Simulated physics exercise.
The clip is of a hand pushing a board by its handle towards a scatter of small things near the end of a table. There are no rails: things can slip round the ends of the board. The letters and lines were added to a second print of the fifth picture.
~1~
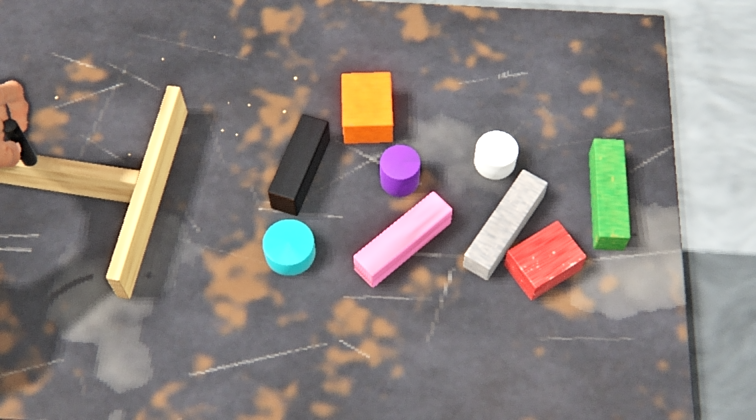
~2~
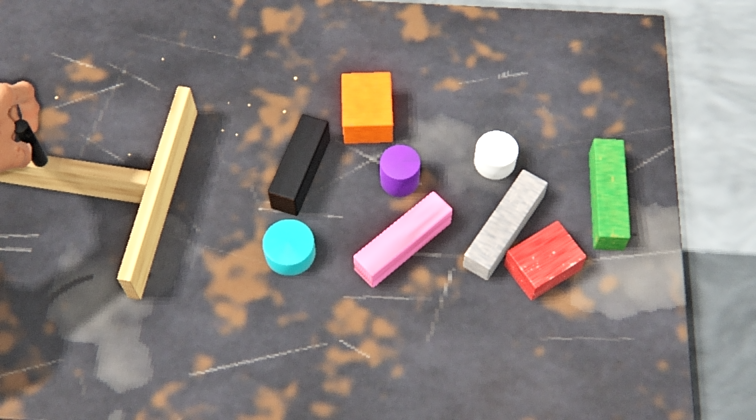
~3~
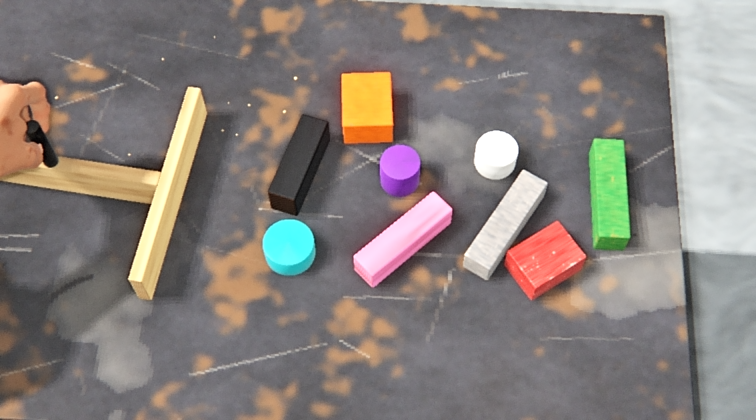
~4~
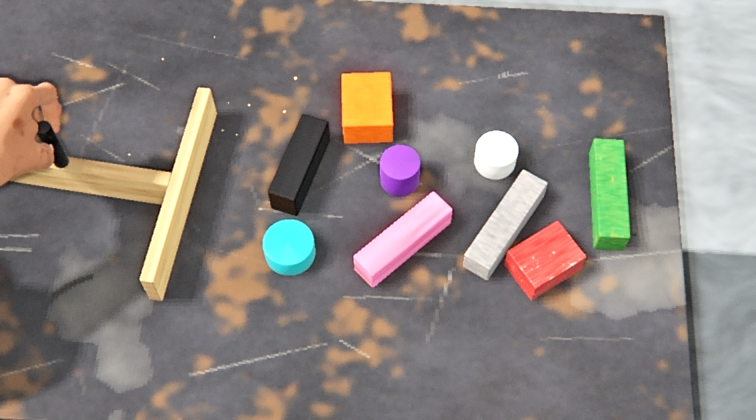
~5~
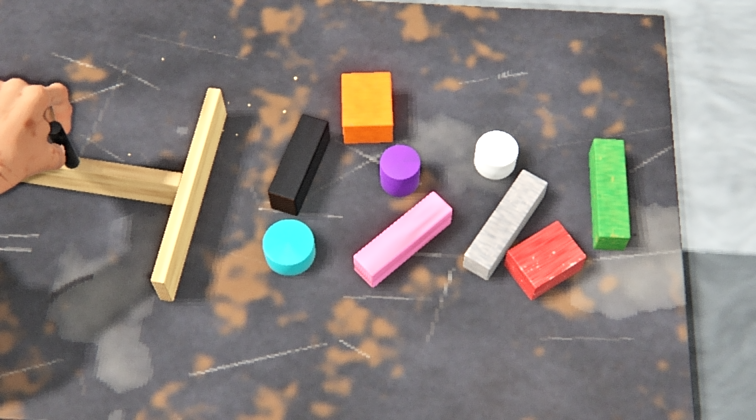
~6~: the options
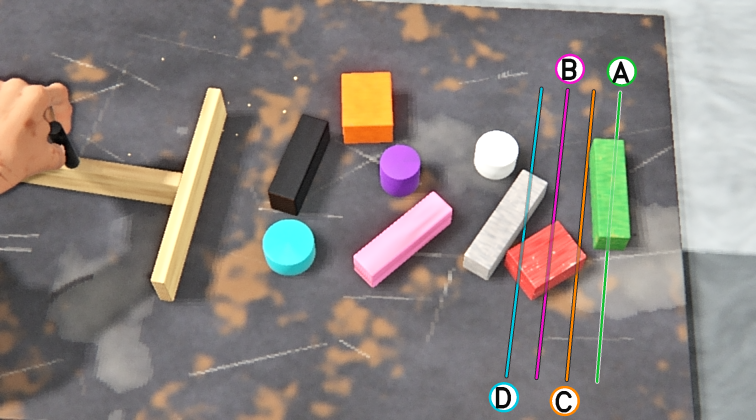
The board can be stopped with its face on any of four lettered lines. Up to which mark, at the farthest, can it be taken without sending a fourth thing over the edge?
The farthest such stop is A.
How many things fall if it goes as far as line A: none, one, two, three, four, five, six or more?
In all, three.
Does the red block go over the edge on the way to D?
By then, no.
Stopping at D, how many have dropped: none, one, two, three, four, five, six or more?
In all, none.
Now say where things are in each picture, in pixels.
In the first frame, turquoise tin (289, 248); white tin (496, 156); grey bar (505, 224).
In the second frame, board (155, 179); green bar (609, 194).
In the third frame, board (166, 179); red block (545, 260).
In the fourth frame, board (177, 180); purple tin (400, 171).
In the fifth frame, board (187, 180); turquoise tin (289, 248); white tin (496, 156); grey bar (505, 224).
On the marked copy, A at (609, 227); B at (553, 224); C at (581, 226); D at (525, 222).
Taking A. A third of the way, board (338, 189); orange block (391, 104); turquoise tin (362, 256).
Two thirds of the way, board (490, 197); red block (622, 276); grey bar (582, 225).
When it is over, board (612, 204); green bar over the edge; grey bar over the edge; three fallen.
As for the rest, B is within the limit but short; C is within the limit but short; D is within the limit but short.
